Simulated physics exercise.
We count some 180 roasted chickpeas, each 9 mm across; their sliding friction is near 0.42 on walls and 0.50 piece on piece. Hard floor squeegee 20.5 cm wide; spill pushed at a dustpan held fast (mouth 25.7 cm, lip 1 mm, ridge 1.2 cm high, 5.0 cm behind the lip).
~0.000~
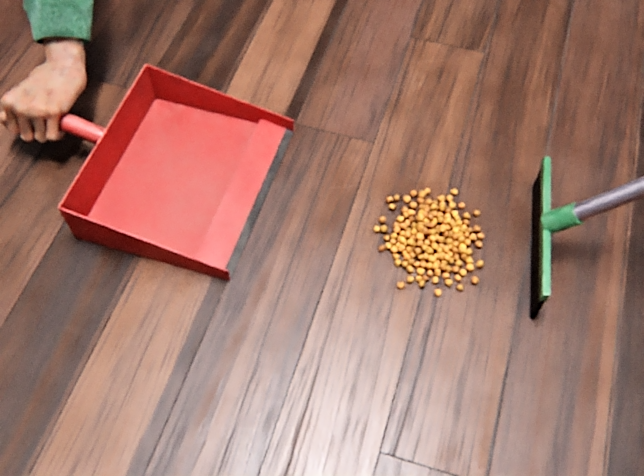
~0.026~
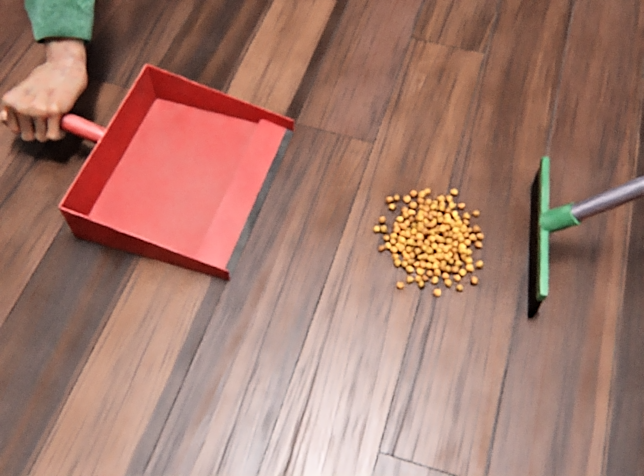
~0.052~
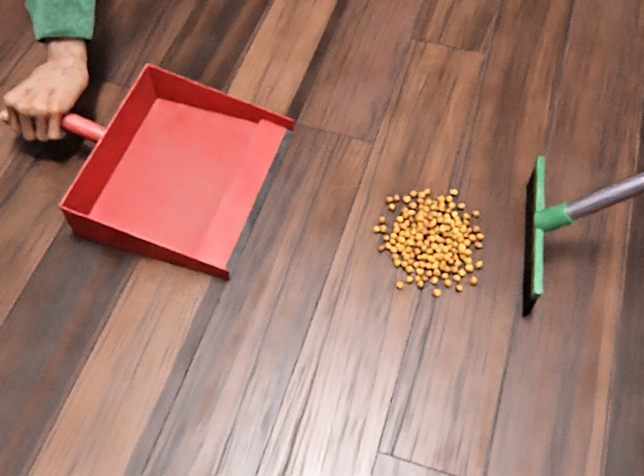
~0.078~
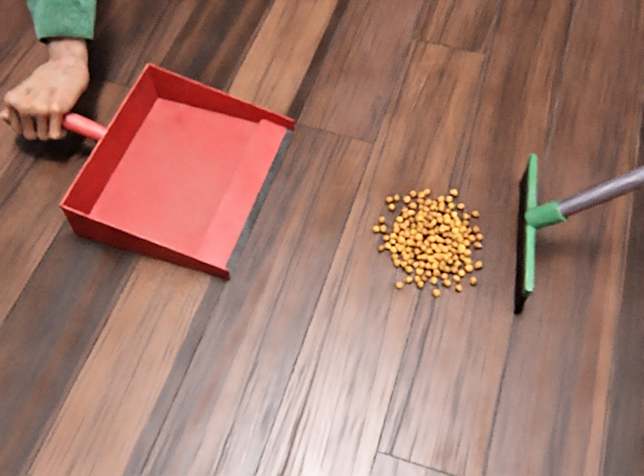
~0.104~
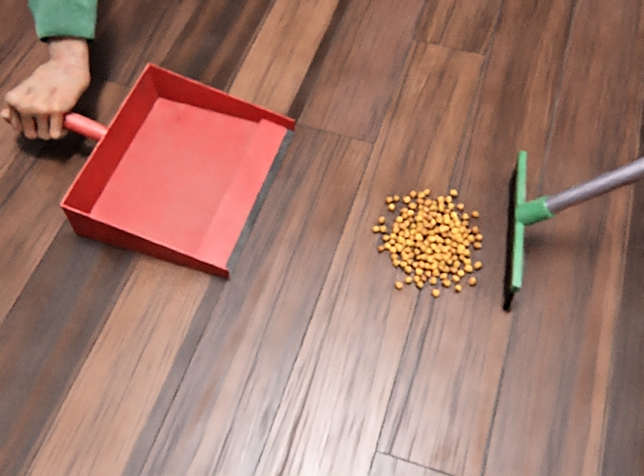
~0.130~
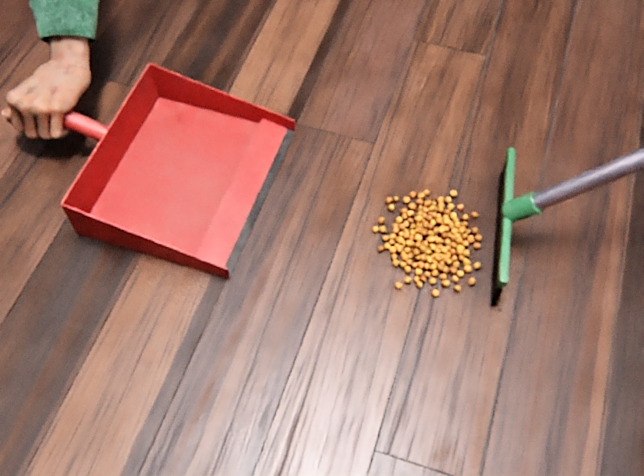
We see a hand in a green sleeve holding a red dustpan still on a wooden floor, while a green squeegee with a grey handle slides a short way left toward a small pile of roasted chickpeas, which stays unmoved.
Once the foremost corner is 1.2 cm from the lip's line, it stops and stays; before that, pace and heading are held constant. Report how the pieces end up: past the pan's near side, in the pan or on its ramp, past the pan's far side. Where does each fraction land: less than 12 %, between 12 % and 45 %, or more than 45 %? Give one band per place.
As I see it, past the pan's near side: A tiny portion; in the pan or on its ramp: A sizeable portion; past the pan's far side: A tiny portion.
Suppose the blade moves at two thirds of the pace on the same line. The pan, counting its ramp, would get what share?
Then roughly 20 per cent.
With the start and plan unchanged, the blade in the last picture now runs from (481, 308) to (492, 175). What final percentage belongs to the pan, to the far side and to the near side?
Per cent by place - pan 30, far side 5, near side 25.
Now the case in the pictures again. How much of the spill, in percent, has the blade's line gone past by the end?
Something like 25 per cent, roughly.
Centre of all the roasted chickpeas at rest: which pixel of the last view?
Somewhere around (273, 194) in the final frame.
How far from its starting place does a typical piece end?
22 cm or so.
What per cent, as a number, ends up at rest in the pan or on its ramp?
That works out at about 25 percent.
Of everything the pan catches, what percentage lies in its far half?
Something like 80 in a hundred.
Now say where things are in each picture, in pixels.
In the first picture, blade from (544, 296) to (545, 165), moved 0.0 cm, 0 of the pieces shifted so far; middle of the pieces at (430, 239); pan at (177, 179).
In the second picture, blade from (541, 296) to (543, 165), moved 0.2 cm, 0 of the pieces shifted so far; middle of the pieces at (430, 239).
In the third picture, blade from (536, 295) to (539, 164), moved 0.8 cm, 0 of the pieces shifted so far; middle of the pieces at (430, 239).
In the fourth picture, blade from (527, 292) to (531, 162), moved 1.8 cm, 0 of the pieces shifted so far; middle of the pieces at (429, 240).
In the fifth picture, blade from (515, 288) to (521, 159), moved 3.2 cm, 0 of the pieces shifted so far; middle of the pieces at (429, 240).
In the sixth picture, blade from (502, 283) to (510, 156), moved 4.7 cm, 0 of the pieces shifted so far; middle of the pieces at (429, 240); pan at (178, 177). The blade's pace is about 0.59 m/s, heading 8 degrees away from the viewer's side.
After 0.38 s, middle of the blade 17 cm from the lip; 0 % over the lip, far side 0 %, near side 0 %.
After 0.54 s, middle of the blade 8 cm from the lip; 0 % over the lip, far side 0 %, near side 0 %.
After 0.83 s, middle of the blade 3 cm from the lip; 25 % over the lip, far side 0 %, near side 0 %.
In the end, at 1.3 s, near side 0 %, pan 25 %, far side 0 %, in front of the lip or behind the blade 75 %.
